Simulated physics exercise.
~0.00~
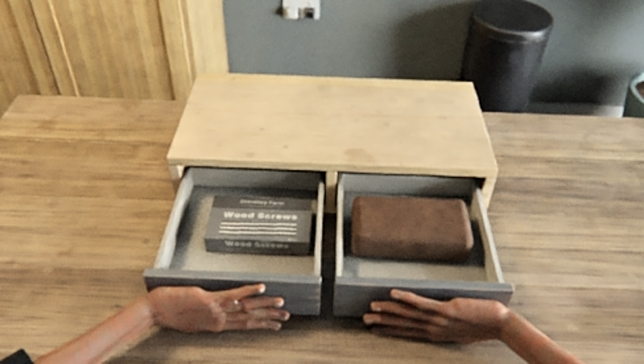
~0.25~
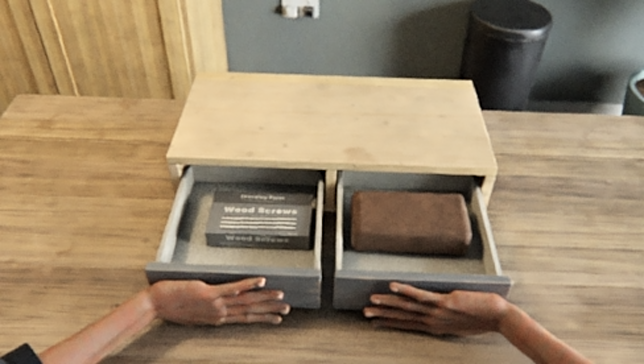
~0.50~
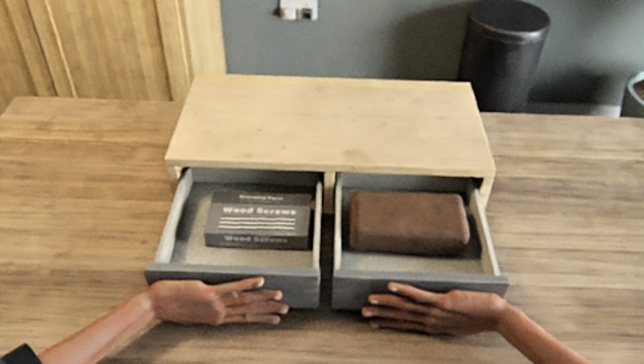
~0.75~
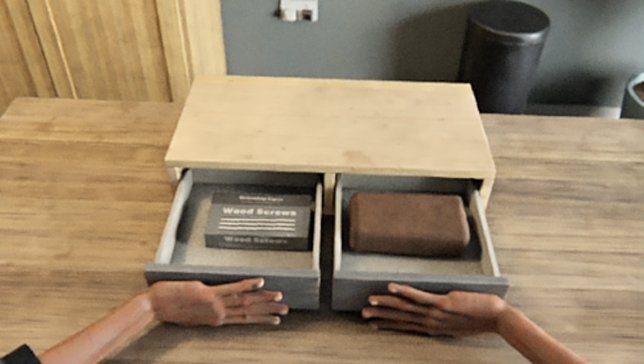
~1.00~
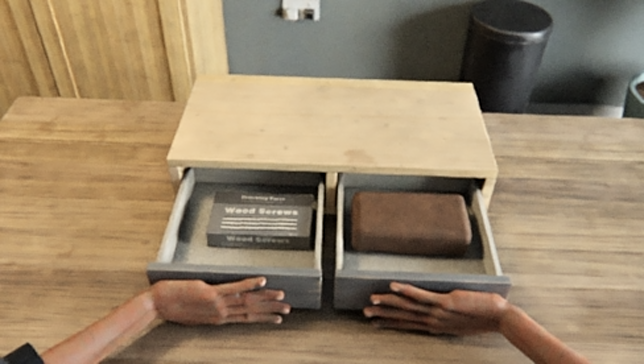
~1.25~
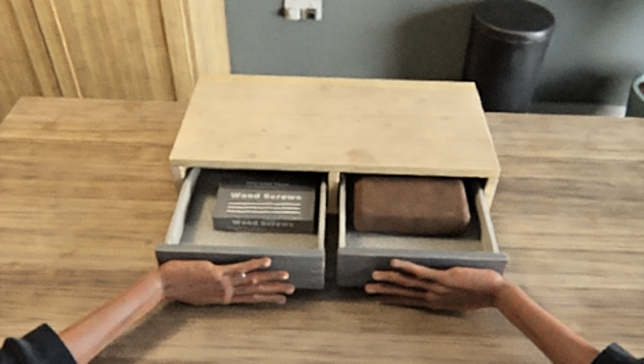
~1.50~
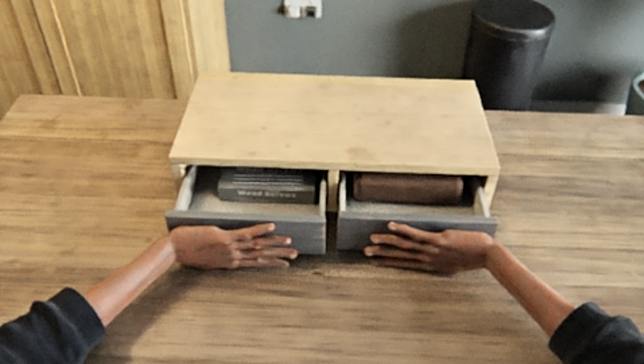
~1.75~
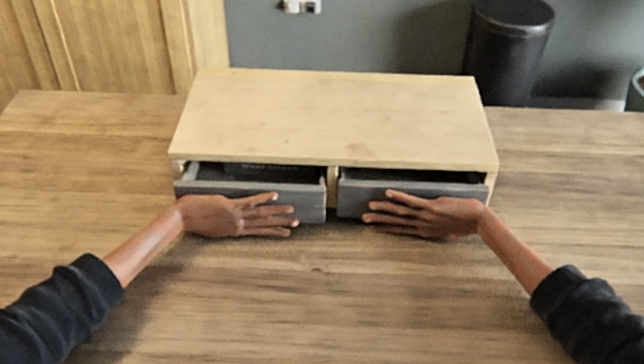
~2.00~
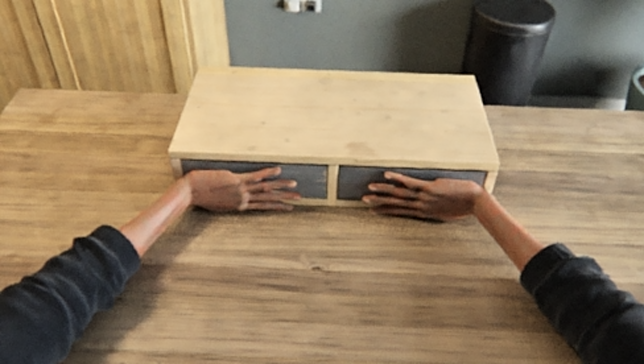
The video shows a wooden chest on a table with two open grey drawers, the left holding a grey box labelled wood screws and the right a brown loaf-shaped block. Two hands push both drawers inward together until they shut flush, hiding the contents.
